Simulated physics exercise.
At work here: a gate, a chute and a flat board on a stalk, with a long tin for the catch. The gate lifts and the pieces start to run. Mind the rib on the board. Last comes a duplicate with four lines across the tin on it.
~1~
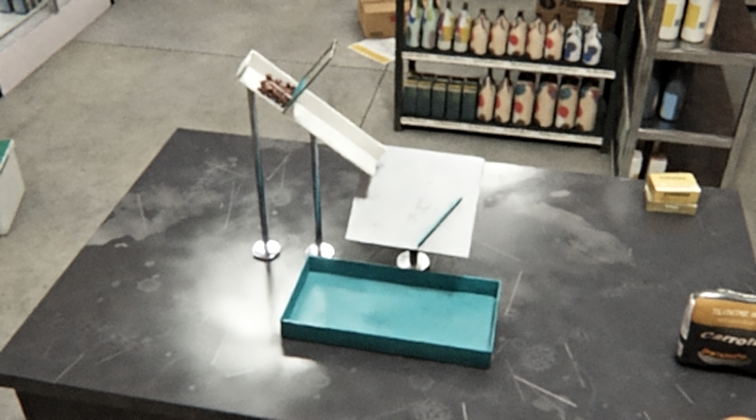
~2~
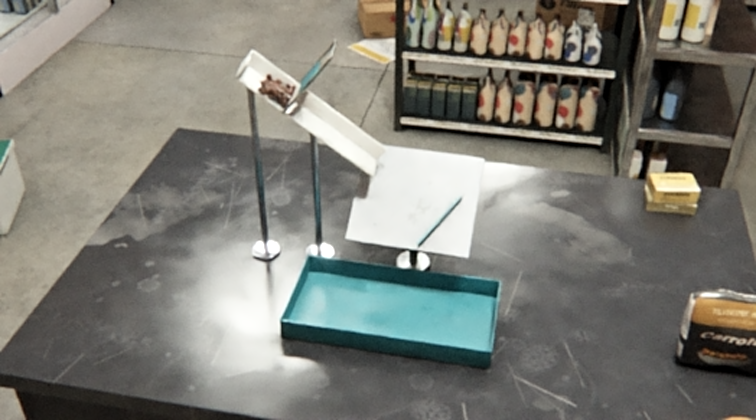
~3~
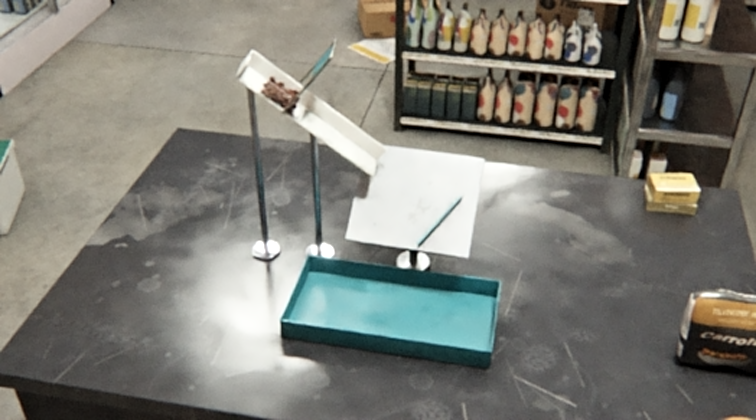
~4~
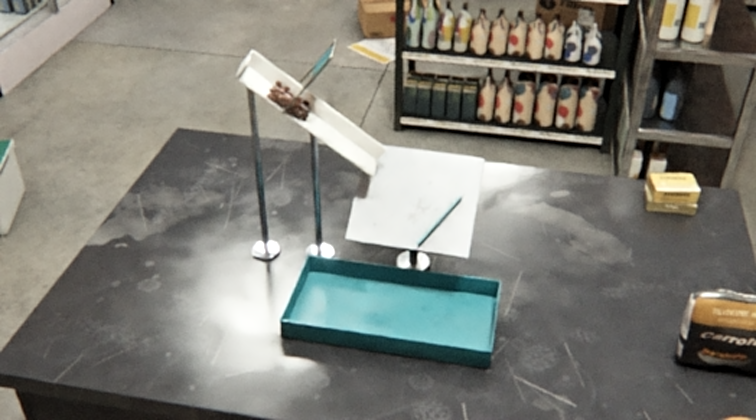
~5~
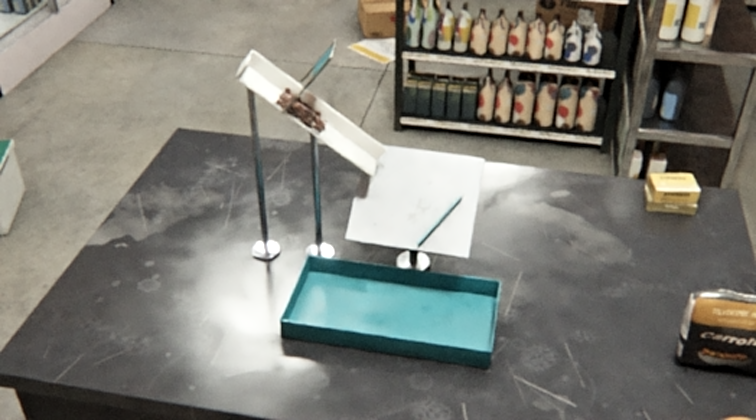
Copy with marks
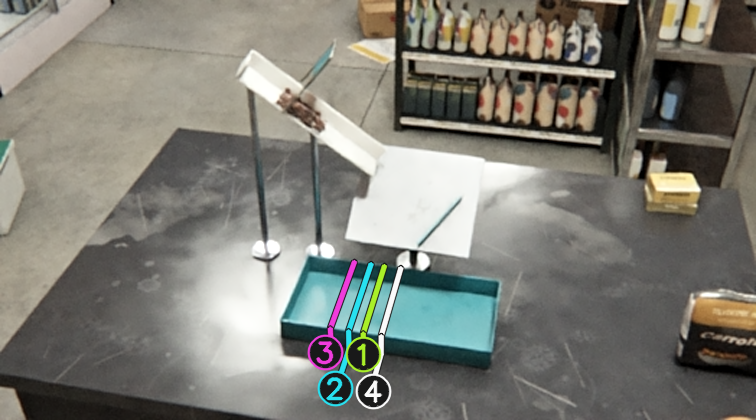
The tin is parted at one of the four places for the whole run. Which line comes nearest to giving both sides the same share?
It is 4.
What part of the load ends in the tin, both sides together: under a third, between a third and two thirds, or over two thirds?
About that: Over two thirds.
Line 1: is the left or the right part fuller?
The right side.
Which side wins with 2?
The right side.
On the marked copy, line 1 crosses the front rim at (363, 332); line 2 crosses the front rim at (348, 330); line 3 crosses the front rim at (330, 327); line 4 crosses the front rim at (381, 335).
Choosing 1, of what is caught, a stray few on the left of the divider, nearly all on the right.
Choosing 2, of what is caught, none on the left of the divider, all on the right.
Choosing 3, of what is caught, none on the left of the divider, all on the right.
Choosing 4, of what is caught, about a third on the left of the divider, about two thirds on the right.
